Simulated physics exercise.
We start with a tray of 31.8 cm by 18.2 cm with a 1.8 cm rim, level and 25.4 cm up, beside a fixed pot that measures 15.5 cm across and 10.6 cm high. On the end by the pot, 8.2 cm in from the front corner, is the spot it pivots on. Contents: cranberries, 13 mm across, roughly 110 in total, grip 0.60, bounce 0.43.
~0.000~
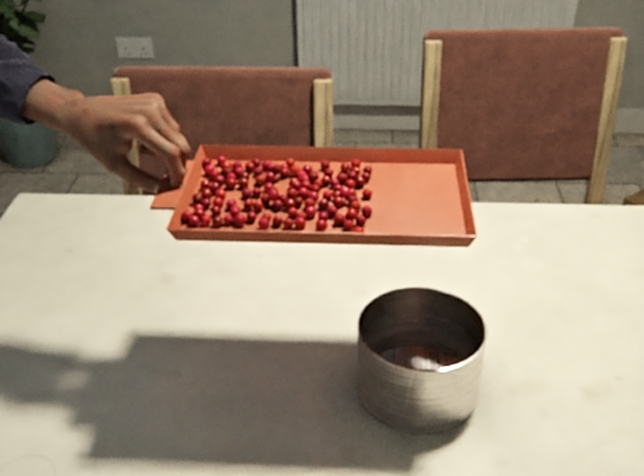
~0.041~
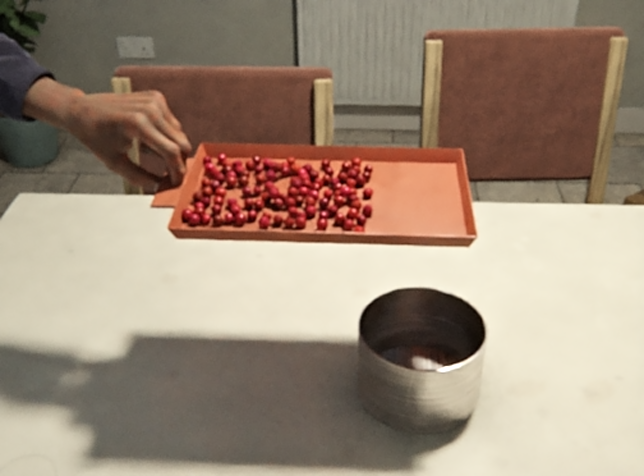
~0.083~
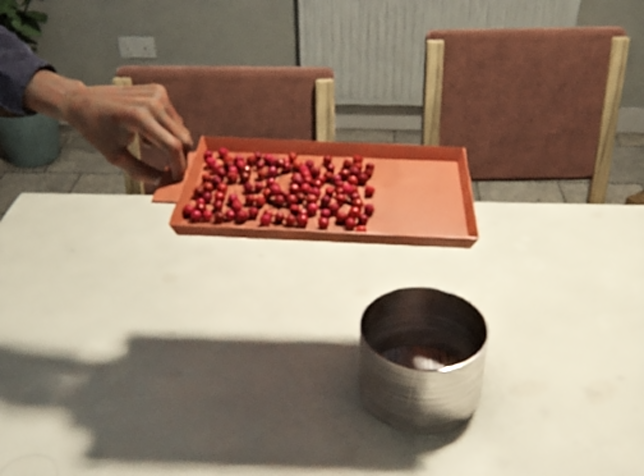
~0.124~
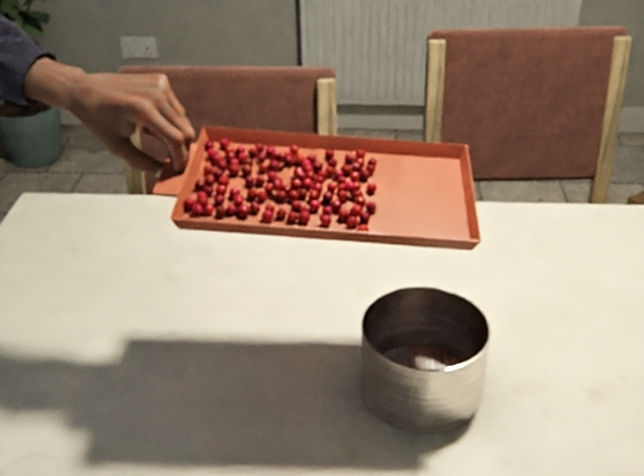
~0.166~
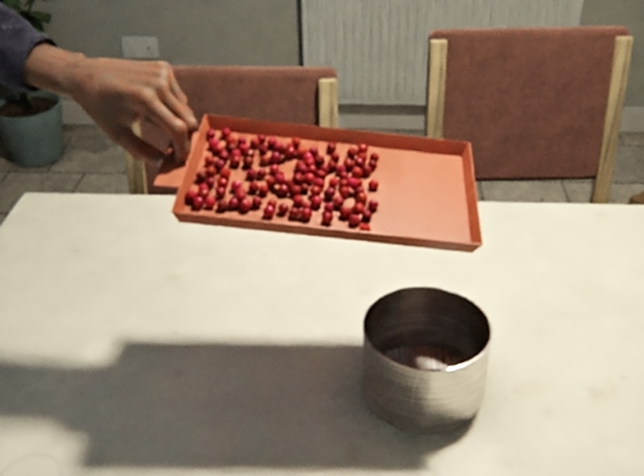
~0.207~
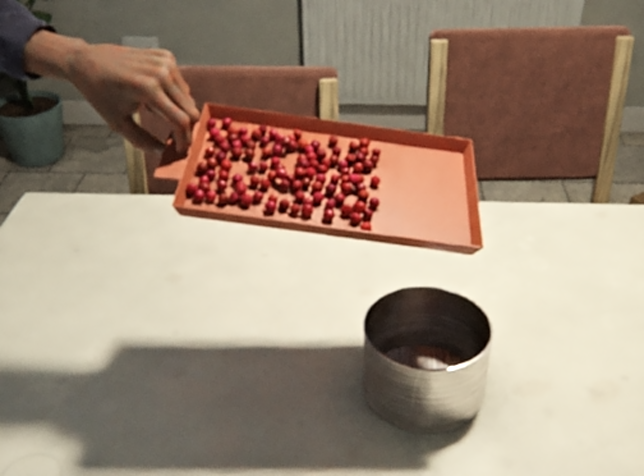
An orange tray of small red berries tilts gradually as a hand raises its left end.
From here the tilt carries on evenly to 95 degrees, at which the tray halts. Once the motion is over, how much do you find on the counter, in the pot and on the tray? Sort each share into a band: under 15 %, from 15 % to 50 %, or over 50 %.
Counter: From 15 % to 50 %; pot: Over 50 %; left on the tray: Under 15 %.
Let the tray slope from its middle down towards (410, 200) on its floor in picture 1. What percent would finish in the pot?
My guess is roughly 0 percent.
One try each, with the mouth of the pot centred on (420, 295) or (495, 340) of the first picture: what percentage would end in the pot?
0 % and 75 %.
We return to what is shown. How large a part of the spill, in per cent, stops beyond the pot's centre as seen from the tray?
I'd put it close to 90 per cent.
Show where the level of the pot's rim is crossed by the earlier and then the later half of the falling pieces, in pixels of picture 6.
(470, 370) or so first, later (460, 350).
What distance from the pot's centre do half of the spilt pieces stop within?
Some 18 cm, give or take.
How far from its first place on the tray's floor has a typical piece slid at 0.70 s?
13 cm.
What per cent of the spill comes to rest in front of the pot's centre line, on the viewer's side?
Estimate: Close to 100 per cent of the pieces.
After 0.70 s, tilt 51 degrees; the tray holds 100 %, the pot 0 %.
After 1.04 s, tilt 78 degrees; the tray holds 60 %, the pot 5 %.
After 1.46 s, tilt 95 degrees; the tray holds 0 %, the pot 55 %.
In the end, at 2.1 s, counter 40 %, pot 60 %, tray 0 %.
